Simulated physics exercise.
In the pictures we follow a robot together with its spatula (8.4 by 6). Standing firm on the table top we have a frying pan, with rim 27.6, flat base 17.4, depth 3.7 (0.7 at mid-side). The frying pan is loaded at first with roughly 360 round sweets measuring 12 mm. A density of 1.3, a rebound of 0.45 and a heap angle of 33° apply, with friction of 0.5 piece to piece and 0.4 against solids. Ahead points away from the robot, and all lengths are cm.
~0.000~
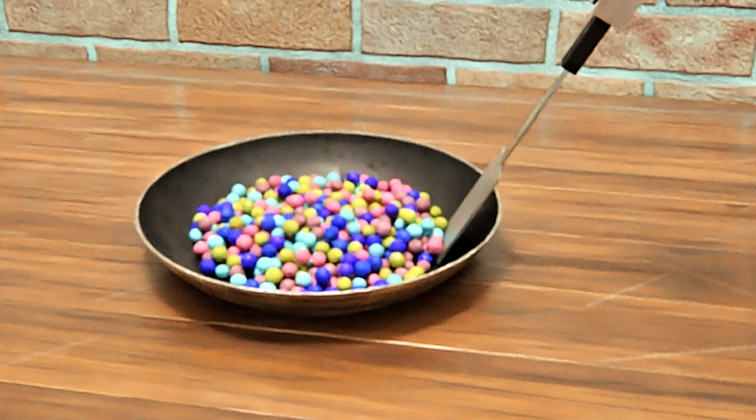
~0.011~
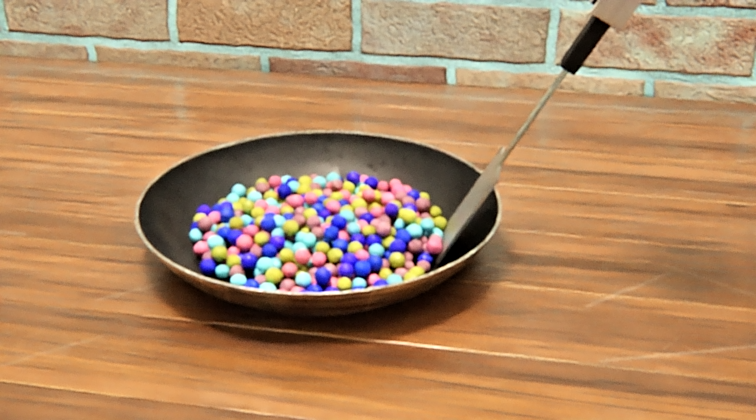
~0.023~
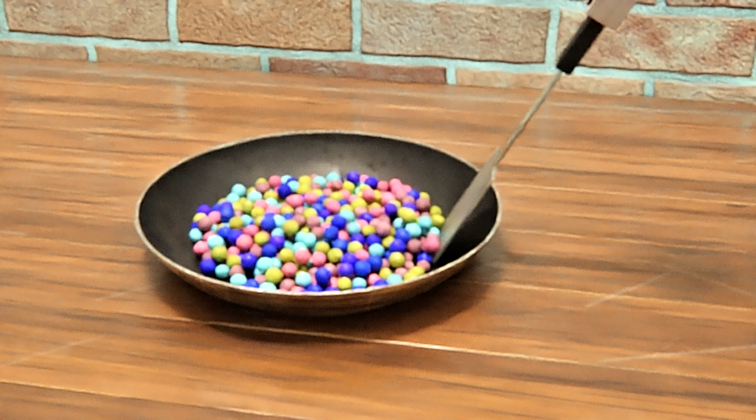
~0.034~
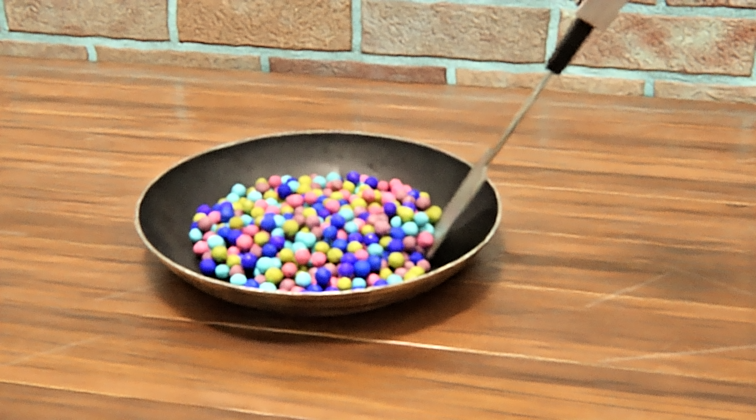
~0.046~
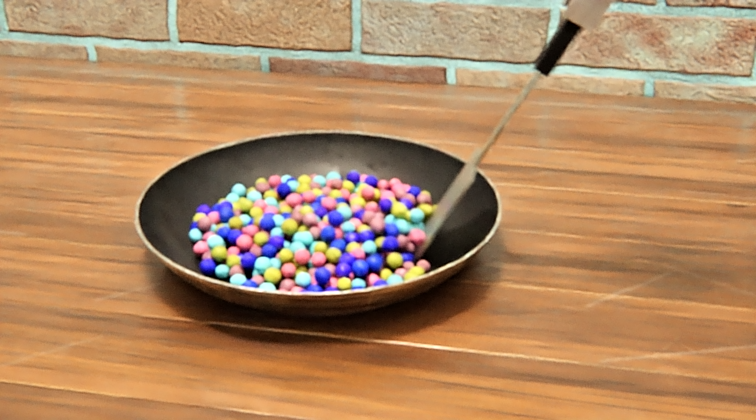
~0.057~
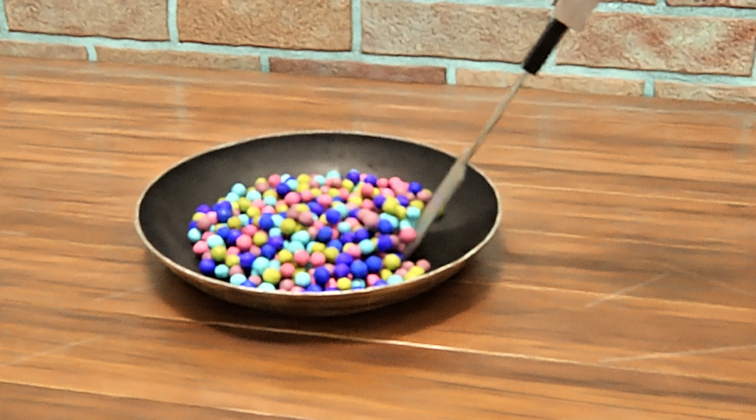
A spatula with a black and pale handle stands slanted in a dark frying pan of small multicoloured balls on a wooden table, barely moving at first, then sliding left and nudging the balls at the right edge of the pile.
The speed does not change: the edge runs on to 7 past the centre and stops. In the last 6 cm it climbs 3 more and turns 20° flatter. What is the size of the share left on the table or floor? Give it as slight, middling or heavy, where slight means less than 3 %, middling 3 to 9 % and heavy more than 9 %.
Slight.
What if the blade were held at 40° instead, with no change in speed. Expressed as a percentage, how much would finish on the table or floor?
About 0 per cent.
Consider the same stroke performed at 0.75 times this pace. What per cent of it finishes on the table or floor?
0 %.
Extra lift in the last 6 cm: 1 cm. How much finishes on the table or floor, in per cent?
Roughly 0 per cent.
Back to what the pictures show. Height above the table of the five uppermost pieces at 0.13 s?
Height: Approx. 4 cm.
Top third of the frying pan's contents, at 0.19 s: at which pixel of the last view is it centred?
Roughly pixel (266, 208).
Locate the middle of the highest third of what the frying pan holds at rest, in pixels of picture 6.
Roughly at (214, 205).
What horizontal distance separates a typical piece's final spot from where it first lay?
Distance: Around 3 cm.
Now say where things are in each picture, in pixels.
In the first frame, spatula top edge at (501, 162), sloping 61°; upper third of the load around (323, 223), from x 195 to 440, top at y 180; 360 in the frying pan.
In the second frame, spatula top edge at (501, 162), sloping 61°; upper third of the load around (323, 223), from x 195 to 440, top at y 180.
In the third frame, spatula top edge at (496, 162), sloping 61°; upper third of the load around (323, 223), from x 195 to 435, top at y 180.
In the fourth frame, spatula top edge at (487, 163), sloping 61°; upper third of the load around (323, 222), from x 195 to 435, top at y 180.
In the fifth frame, spatula top edge at (476, 163), sloping 61°; upper third of the load around (325, 219), from x 195 to 435, top at y 175.
In the sixth frame, spatula top edge at (465, 163), sloping 61°; upper third of the load around (325, 216), from x 195 to 440, top at y 175; 360 in the frying pan.
By 0.13 s, sloping 61°, highest piece 5 above the table; 360 in the frying pan.
By 0.19 s, sloping 54°, highest piece 5 above the table; 360 in the frying pan.
By 0.43 s, sloping 41°, highest piece 4 above the table; 357 in the frying pan, 3 on the table or floor.
By 1.48 s, sloping 41°, highest piece 4 above the table; 357 in the frying pan, 3 on the table or floor.
Final count, 357 in the frying pan, 3 on the table or floor. That is 1 % on the table or floor.
